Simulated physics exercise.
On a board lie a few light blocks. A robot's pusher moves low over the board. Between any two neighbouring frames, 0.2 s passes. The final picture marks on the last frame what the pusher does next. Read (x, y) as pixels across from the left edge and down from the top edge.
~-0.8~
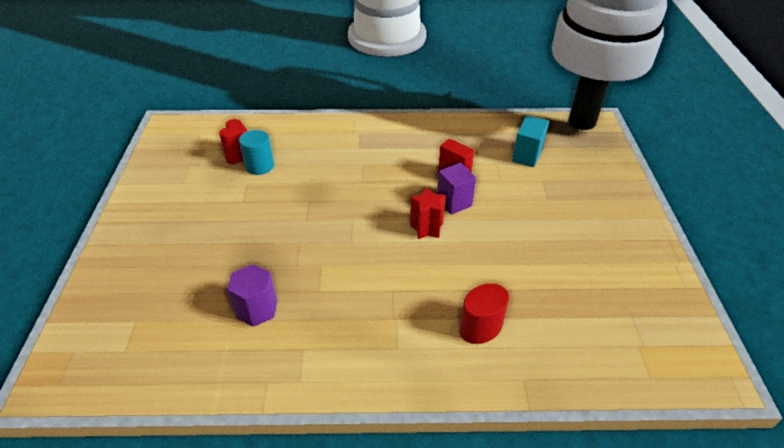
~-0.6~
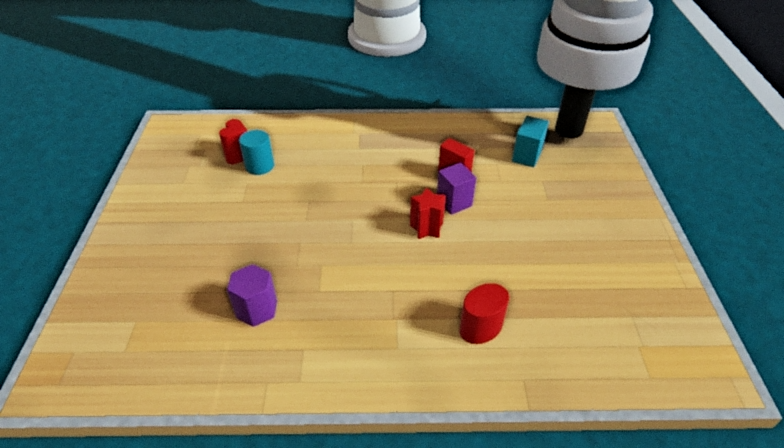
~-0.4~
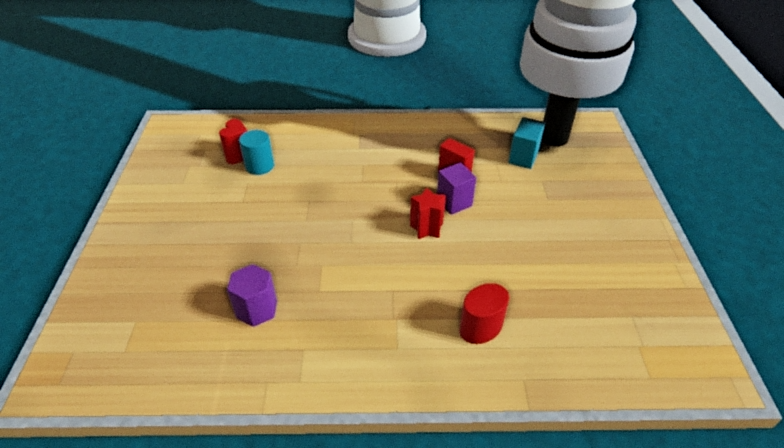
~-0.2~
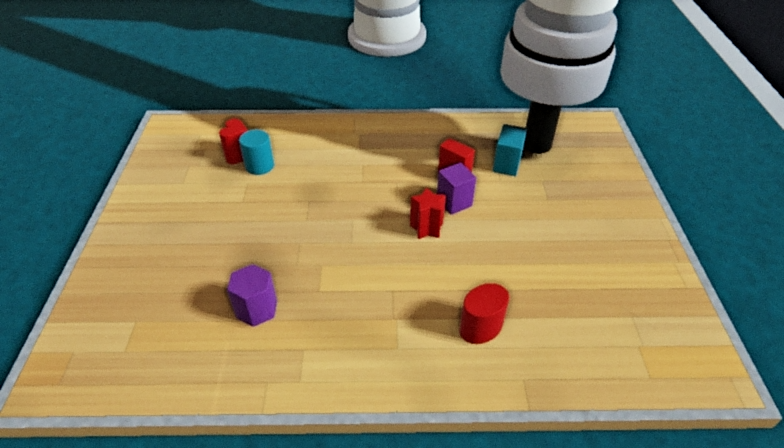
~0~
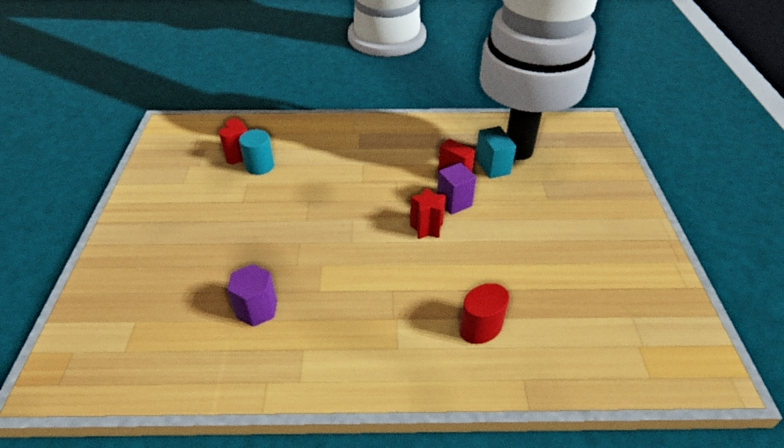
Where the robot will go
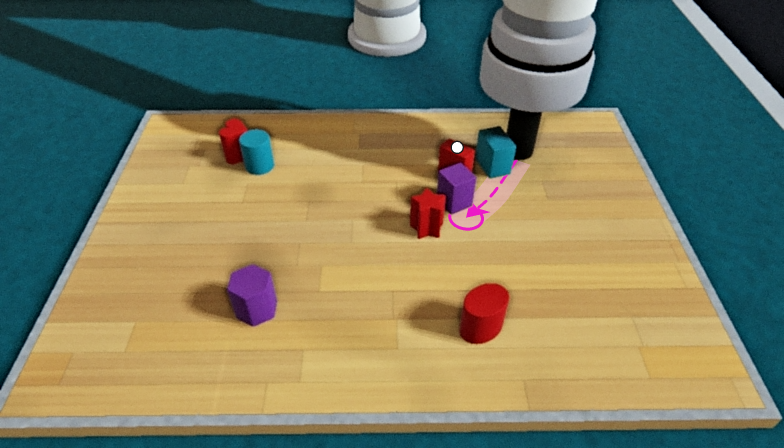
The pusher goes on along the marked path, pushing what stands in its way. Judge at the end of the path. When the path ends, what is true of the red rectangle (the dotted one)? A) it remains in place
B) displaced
I choose B.
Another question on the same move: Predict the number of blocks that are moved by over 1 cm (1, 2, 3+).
It shifts three blocks or more.
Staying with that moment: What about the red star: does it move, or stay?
That block stays.
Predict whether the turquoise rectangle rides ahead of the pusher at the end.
I think the pusher loses the turquoise rectangle somewhere along the way.
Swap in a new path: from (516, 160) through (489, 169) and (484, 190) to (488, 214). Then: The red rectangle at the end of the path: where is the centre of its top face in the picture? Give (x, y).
It will likely be found at (436, 152).
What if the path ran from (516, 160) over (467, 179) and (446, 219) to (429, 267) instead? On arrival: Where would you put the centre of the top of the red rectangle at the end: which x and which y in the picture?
Around pixel (407, 155).
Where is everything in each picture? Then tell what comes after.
The first frame shows pusher's lower end (582, 122); red star (429, 200); red rectangle (457, 147); purple four-sided block (457, 174); turquoise rectangle (534, 127).
The second frame shows pusher (569, 131); blocks still.
The third frame shows pusher (554, 138); turquoise rectangle (530, 128).
The fourth frame shows pusher (537, 145); turquoise rectangle (512, 135).
The fifth frame shows pusher (518, 152); red star (429, 200); red rectangle (457, 147); purple four-sided block (457, 174); turquoise rectangle (497, 137).
Drawn move, from (516, 160) via (504, 179) and (488, 199), ending at (466, 218); the dot is on the red rectangle.
On the path given first. One third of the way, pusher (505, 171); red rectangle (449, 147), turned 10° clockwise; turquoise rectangle (480, 144), turned 30° clockwise.
Two thirds of the way, pusher (490, 190); red rectangle (444, 146), turned 15° clockwise; turquoise rectangle (478, 145), turned 40° clockwise.
At the end, pusher (467, 209); red star still; red rectangle (444, 146), turned 15° clockwise; purple four-sided block (442, 178), turned 60° clockwise; turquoise rectangle (478, 145), turned 40° clockwise.
